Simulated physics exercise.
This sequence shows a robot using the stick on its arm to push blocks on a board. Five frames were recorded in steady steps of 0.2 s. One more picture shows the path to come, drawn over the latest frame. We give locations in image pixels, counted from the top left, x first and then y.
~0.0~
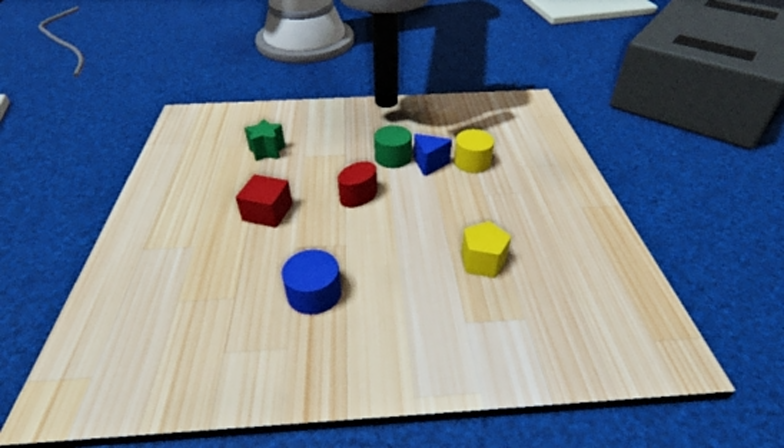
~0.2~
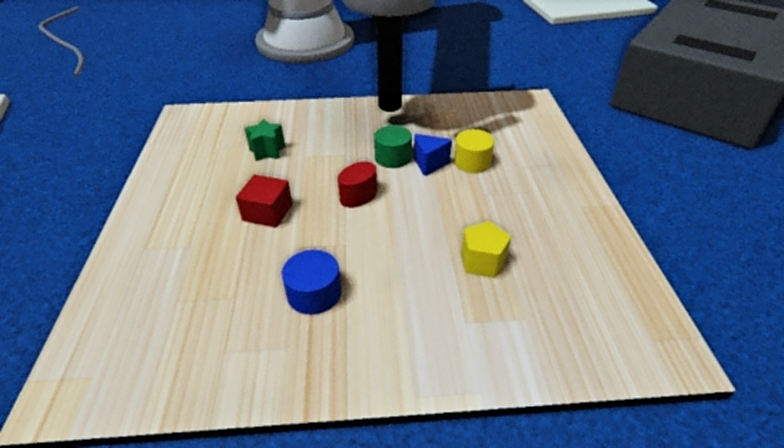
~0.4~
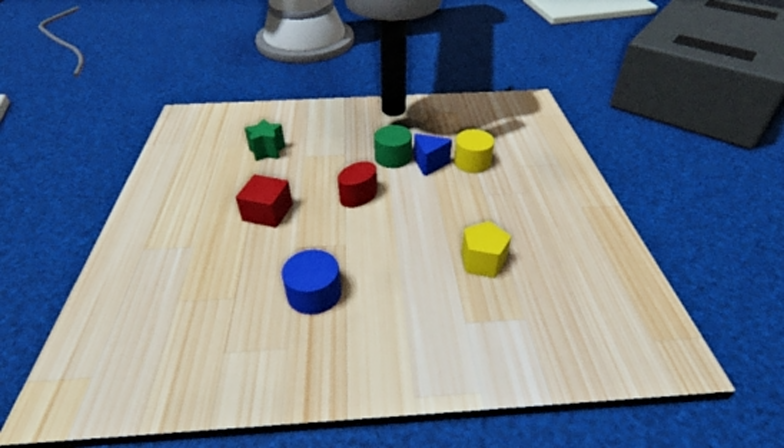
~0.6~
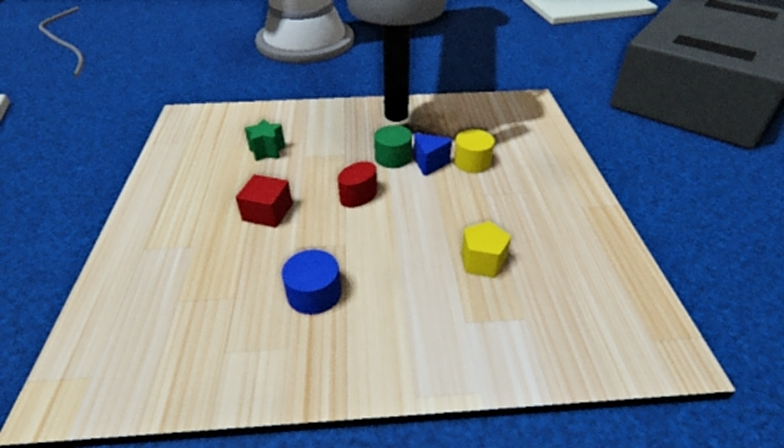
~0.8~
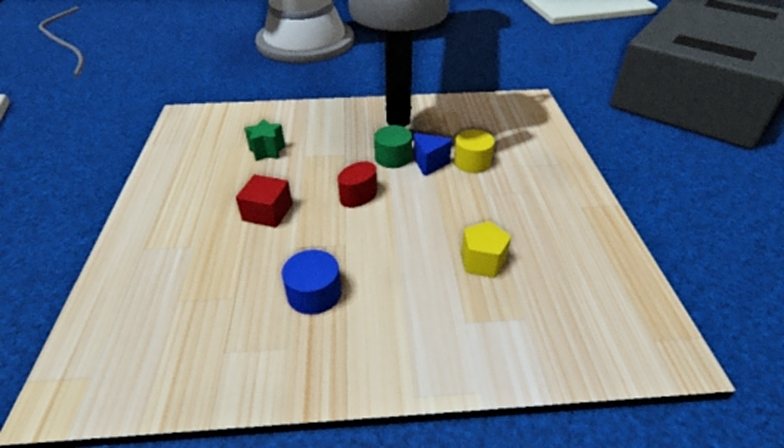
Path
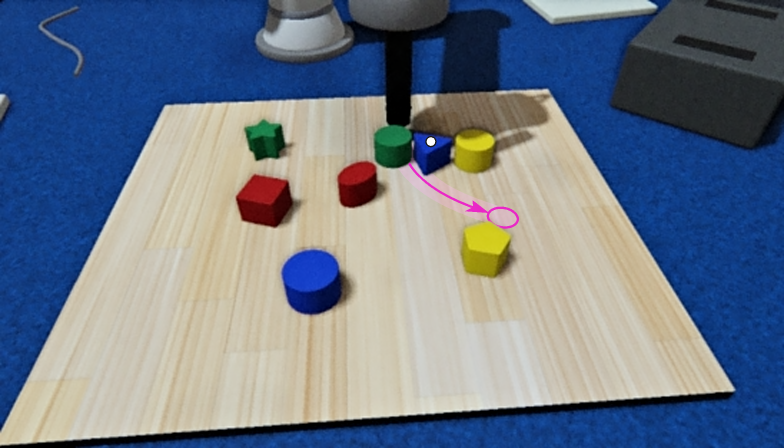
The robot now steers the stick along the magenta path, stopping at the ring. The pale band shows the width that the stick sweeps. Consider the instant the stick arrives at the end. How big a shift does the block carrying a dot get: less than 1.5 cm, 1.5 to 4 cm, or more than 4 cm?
Displacement: Past 4 cm.
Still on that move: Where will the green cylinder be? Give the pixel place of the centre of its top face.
Put as a pixel place, it's (391, 163).
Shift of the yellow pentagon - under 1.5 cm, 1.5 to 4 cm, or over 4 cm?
The move is short, under 1.5 cm.
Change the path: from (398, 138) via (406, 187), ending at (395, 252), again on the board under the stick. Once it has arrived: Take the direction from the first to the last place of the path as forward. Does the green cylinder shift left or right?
It slides rightward.
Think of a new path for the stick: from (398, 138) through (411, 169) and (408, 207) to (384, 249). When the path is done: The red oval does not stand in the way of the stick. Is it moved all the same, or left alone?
That block ends up displaced.
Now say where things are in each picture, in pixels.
Stick's lower end (386, 103); red oval (357, 172); green cylinder (393, 135); blue three-sided block (431, 142); yellow cylinder (475, 139); yellow pentagon (487, 237), in the first frame.
Stick (390, 107); blocks still, in the second frame.
Stick (394, 111); blocks still, in the third frame.
Stick (396, 117); blocks still, in the fourth frame.
Stick (398, 122); red oval (357, 172); green cylinder (393, 135); blue three-sided block (431, 142); yellow cylinder (475, 139); yellow pentagon (487, 237), in the fifth frame.
Drawn move, from (398, 138) by way of (412, 168) and (448, 196) to (503, 217); the dot is on the blue three-sided block.
The first path, step by step. One third of the way, stick (413, 152); red oval (354, 174); green cylinder (389, 159); blue three-sided block (447, 153), turned 25° anticlockwise; yellow cylinder (481, 141).
Two thirds of the way, stick (449, 180); red oval (352, 174); green cylinder (391, 163); blue three-sided block (472, 165); yellow cylinder (481, 141).
At the end, stick (506, 201); red oval (352, 174); green cylinder (391, 163); blue three-sided block (484, 168), turned 170° anticlockwise; yellow cylinder (481, 141); yellow pentagon still.
